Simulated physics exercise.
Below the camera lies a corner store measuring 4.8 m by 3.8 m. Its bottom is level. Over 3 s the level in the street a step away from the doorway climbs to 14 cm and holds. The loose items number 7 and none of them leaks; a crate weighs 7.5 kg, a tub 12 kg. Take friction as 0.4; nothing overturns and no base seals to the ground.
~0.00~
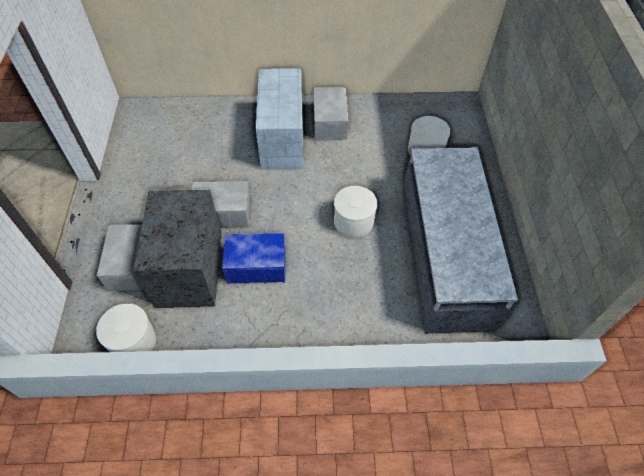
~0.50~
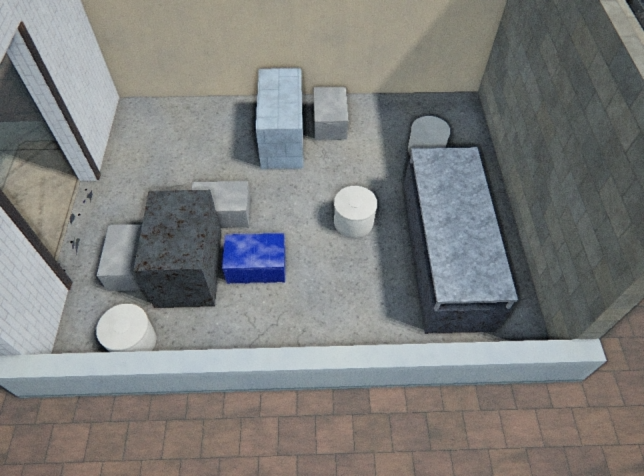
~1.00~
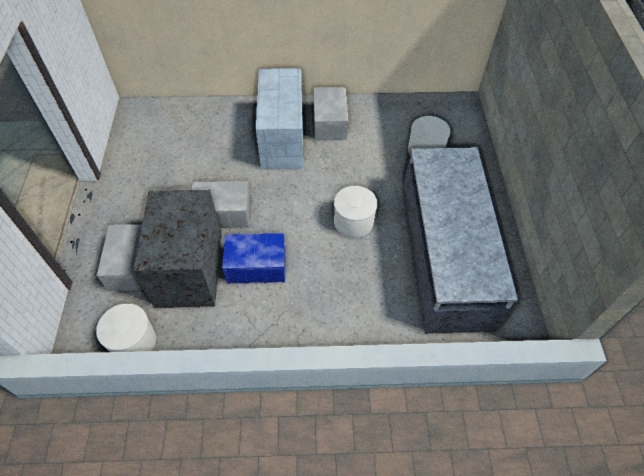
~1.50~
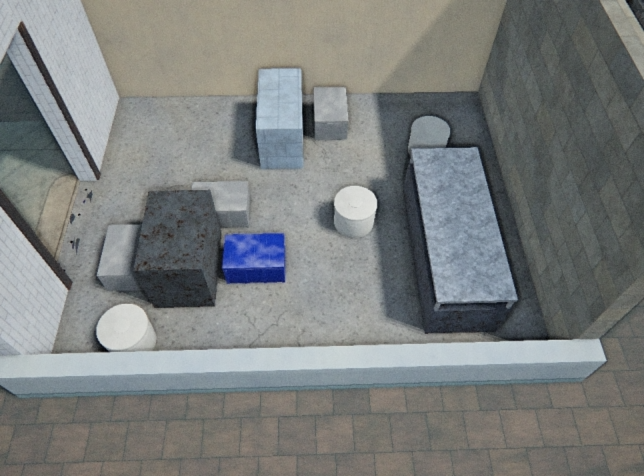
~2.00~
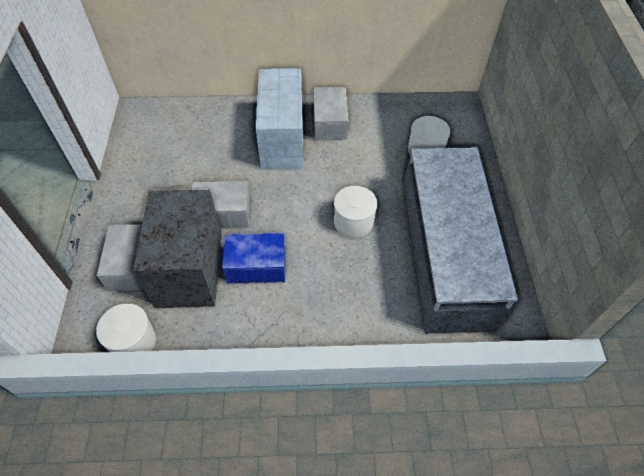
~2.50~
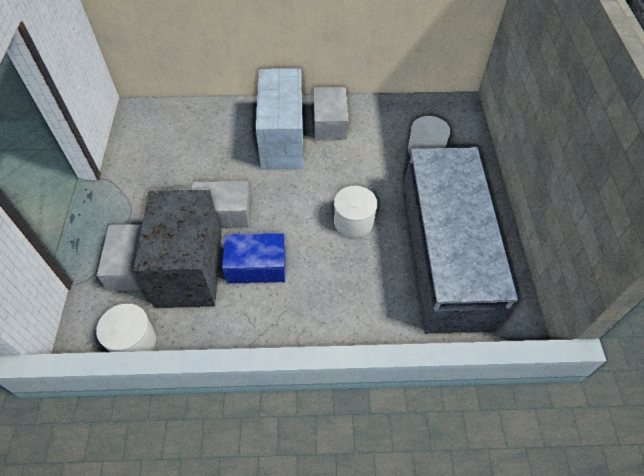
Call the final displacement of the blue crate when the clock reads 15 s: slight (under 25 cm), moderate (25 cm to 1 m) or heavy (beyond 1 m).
Moderate.
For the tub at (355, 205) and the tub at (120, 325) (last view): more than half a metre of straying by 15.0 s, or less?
Below, above.
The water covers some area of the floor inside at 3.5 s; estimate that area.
About 1.5 m2.
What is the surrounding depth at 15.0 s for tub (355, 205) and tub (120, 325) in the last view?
Roughly 7 and 6 cm.
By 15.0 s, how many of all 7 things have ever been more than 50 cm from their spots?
That adds up to 5.
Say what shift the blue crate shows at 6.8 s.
By then it has shifted roughly 0 cm.
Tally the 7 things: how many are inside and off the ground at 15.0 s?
I get 5.
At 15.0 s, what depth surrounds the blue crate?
Close to 6 centimetres.
After 3.5 s the blue crate is near (254, 250), 0.0 m from its start, aground; 0 afloat.
After 6.8 s the blue crate is near (254, 250), 0.0 m from its start, aground; 1 afloat.
After 11.0 s the blue crate is near (254, 250), 0.0 m from its start, aground; 3 afloat.
After 15.0 s the blue crate is near (308, 217), 0.7 m from its start, afloat; 5 afloat.
